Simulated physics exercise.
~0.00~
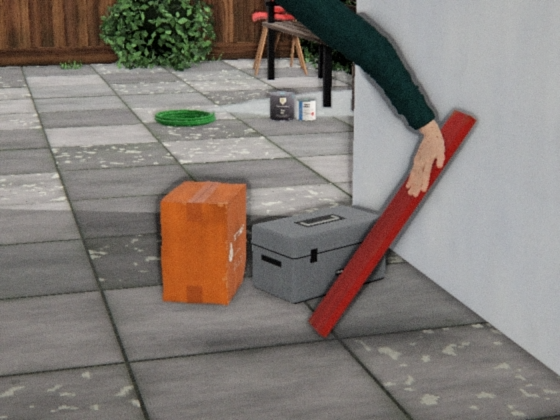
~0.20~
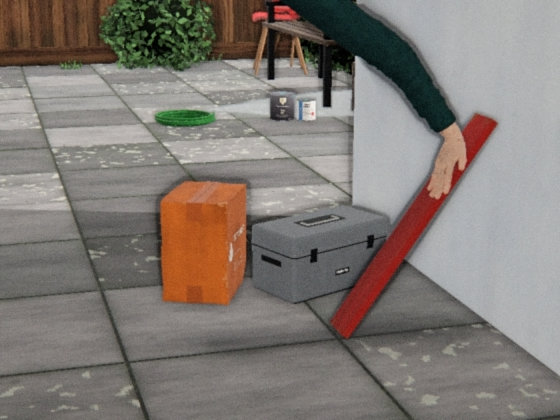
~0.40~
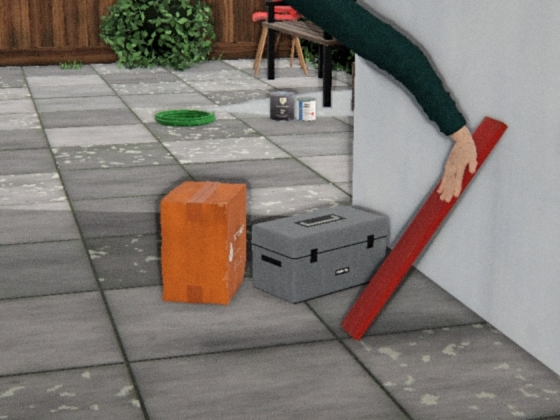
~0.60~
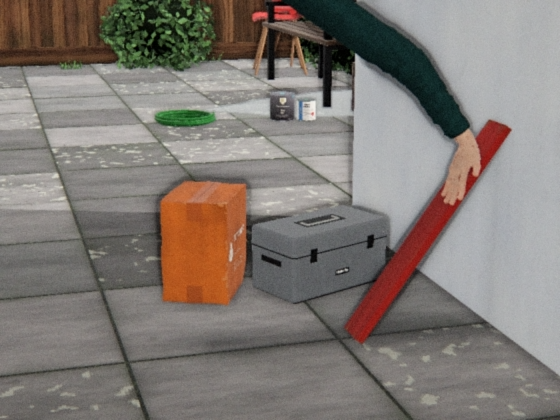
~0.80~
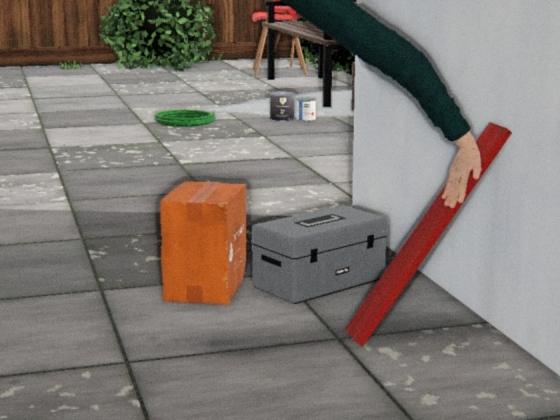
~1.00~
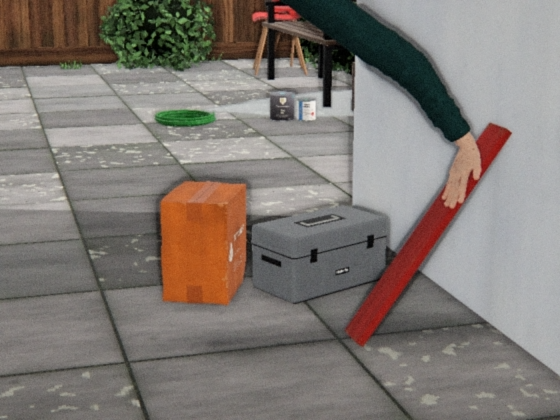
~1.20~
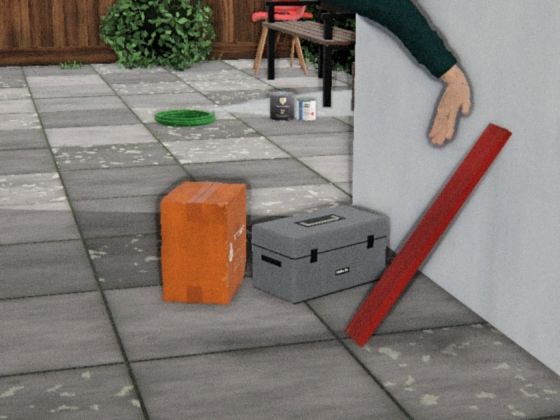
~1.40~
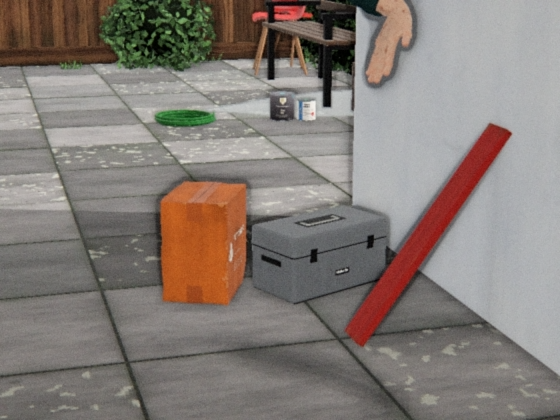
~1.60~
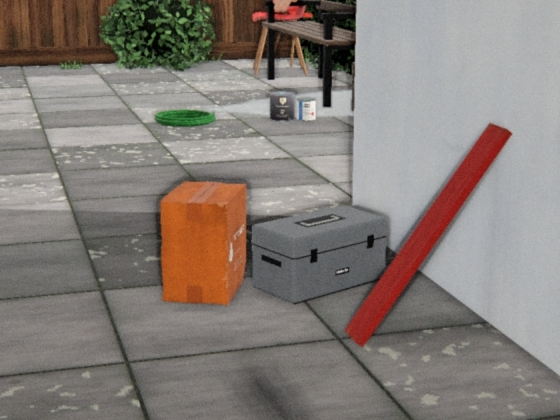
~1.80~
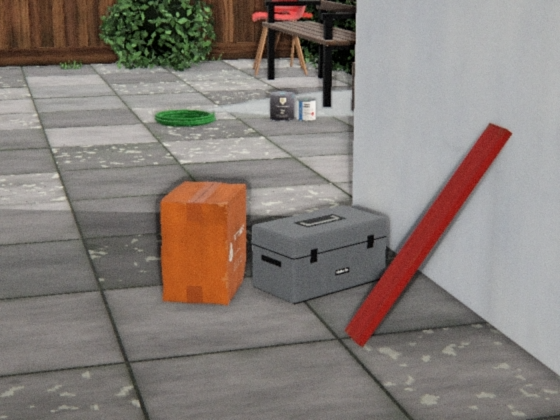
At first, a hand in a dark green sleeve holds a long red plank tilted beside a pale wall on a paved patio, with an orange box and a grey toolbox standing to its left. The hand shifts the plank to the right, away from the toolbox, until it leans against the wall. It then keeps still on the plank for a moment. Next, the hand lets go and draws back up and to the left, leaving the view. By the end, the plank remains leaning on its own, while the box and toolbox sit where they were.
